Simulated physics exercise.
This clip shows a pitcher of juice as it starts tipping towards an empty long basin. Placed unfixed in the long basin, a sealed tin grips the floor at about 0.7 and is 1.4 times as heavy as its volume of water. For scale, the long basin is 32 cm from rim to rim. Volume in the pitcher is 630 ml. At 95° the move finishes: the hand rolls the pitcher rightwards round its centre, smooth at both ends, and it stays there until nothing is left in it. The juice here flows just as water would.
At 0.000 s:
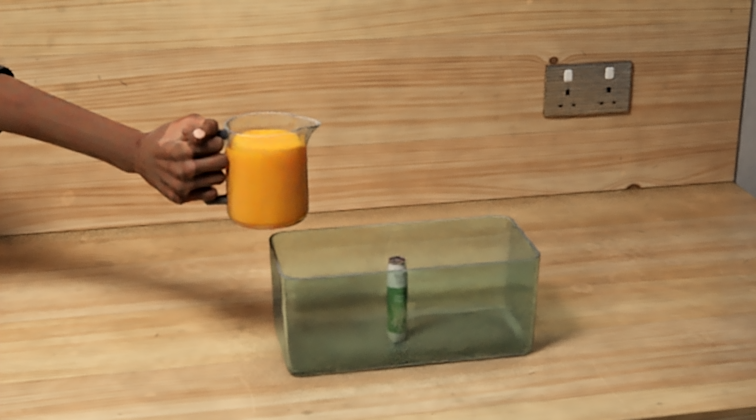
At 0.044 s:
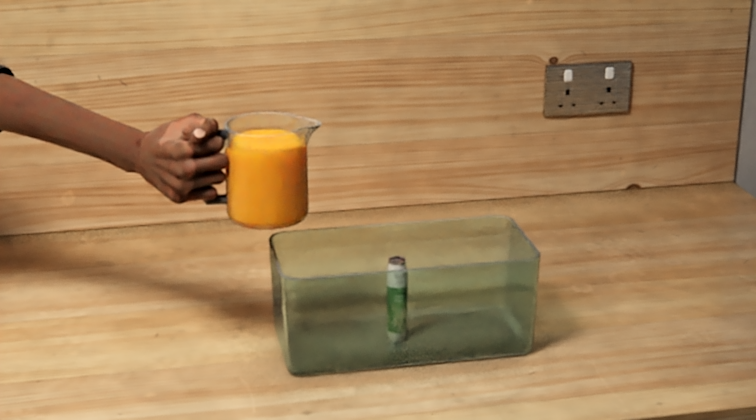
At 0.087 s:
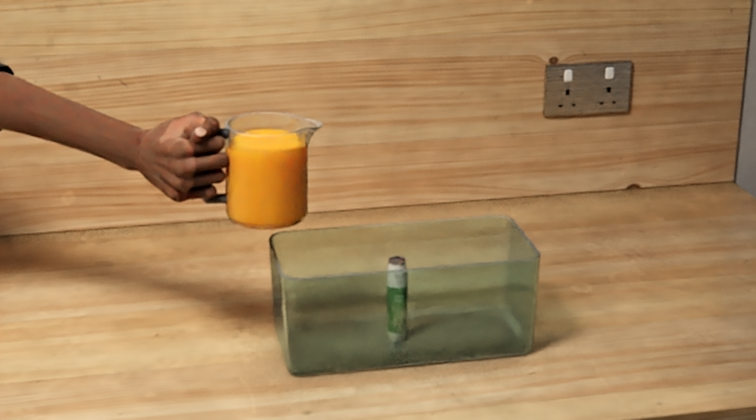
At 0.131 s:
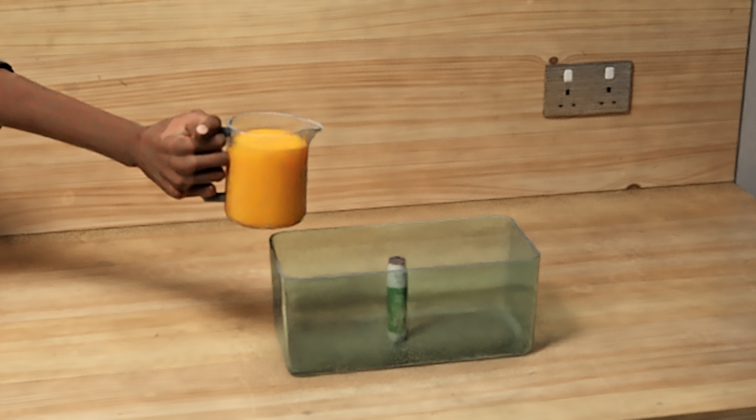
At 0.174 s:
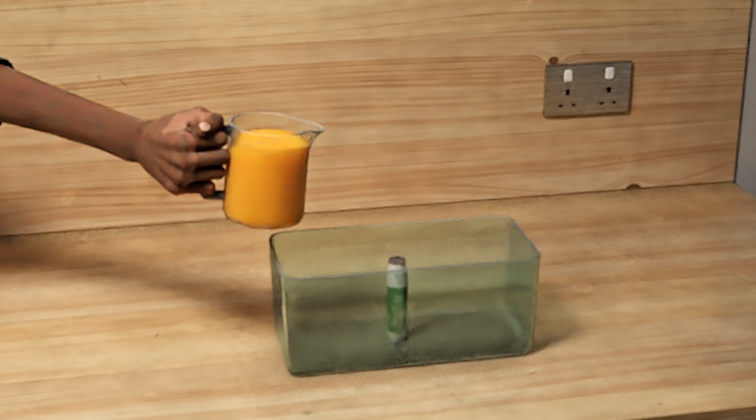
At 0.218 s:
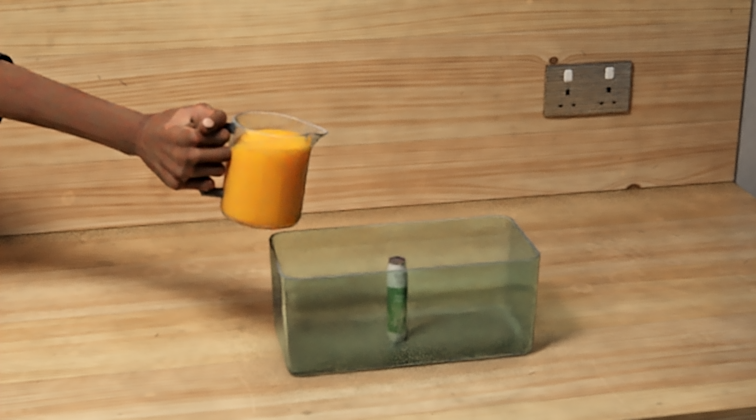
A glass pitcher of orange juice, gripped at its handle by a hand reaching in from the left, hangs upright above a wooden counter. It then tilts slightly rightwards, near the left end of a long greenish glass basin with a small green tin standing inside.
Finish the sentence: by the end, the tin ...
By the end, the tin has toppled.
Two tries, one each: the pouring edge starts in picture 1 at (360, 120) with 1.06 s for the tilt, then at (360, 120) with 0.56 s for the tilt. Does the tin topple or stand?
Trial 1 - tin stays standing; trial 2 - tin stays standing.
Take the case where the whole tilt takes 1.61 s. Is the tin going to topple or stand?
Outcome - the tin comes down.
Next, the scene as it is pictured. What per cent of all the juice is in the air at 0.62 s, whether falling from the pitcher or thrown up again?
It comes to about 10 percent.
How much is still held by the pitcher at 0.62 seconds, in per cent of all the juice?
I'd put it near 88 percent.
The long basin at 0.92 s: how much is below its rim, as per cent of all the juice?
My estimate is about 40 percent.
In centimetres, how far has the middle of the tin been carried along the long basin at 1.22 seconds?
Centre to centre, close to 8 cm.
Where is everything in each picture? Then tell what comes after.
It leans 0°; its right rim is at (321, 122); the juice meets the walls at (227, 142) and (304, 137); the long basin's rim runs from (275, 257) to (525, 237); the tin's top is at (397, 264), in the first frame.
It leans 0°; its right rim is at (321, 122); the juice meets the walls at (227, 142) and (304, 137), in the second frame.
It leans 2°; its right rim is at (322, 123); the juice meets the walls at (227, 142) and (304, 137), in the third frame.
It leans 4°; its right rim is at (324, 125); the juice meets the walls at (229, 142) and (305, 138), in the fourth frame.
It leans 6°; its right rim is at (325, 128); the juice meets the walls at (231, 142) and (307, 138), in the fifth frame.
It leans 10°; its right rim is at (328, 131); the juice meets the walls at (232, 143) and (309, 138), in the sixth frame.
After 0.62 s the tilt is 60° and 88 per cent is still to pour; the tin stands where it began.
After 0.92 s the tilt is 91° and 43 per cent is still to pour; the tin leans 18°.
After 1.22 s the tilt is 95° and 12 per cent is still to pour; the tin lies on its side.
After 1.56 s the tilt is 95° and 3 per cent is still to pour; the tin lies on its side.
In the end the tin lies on its side.
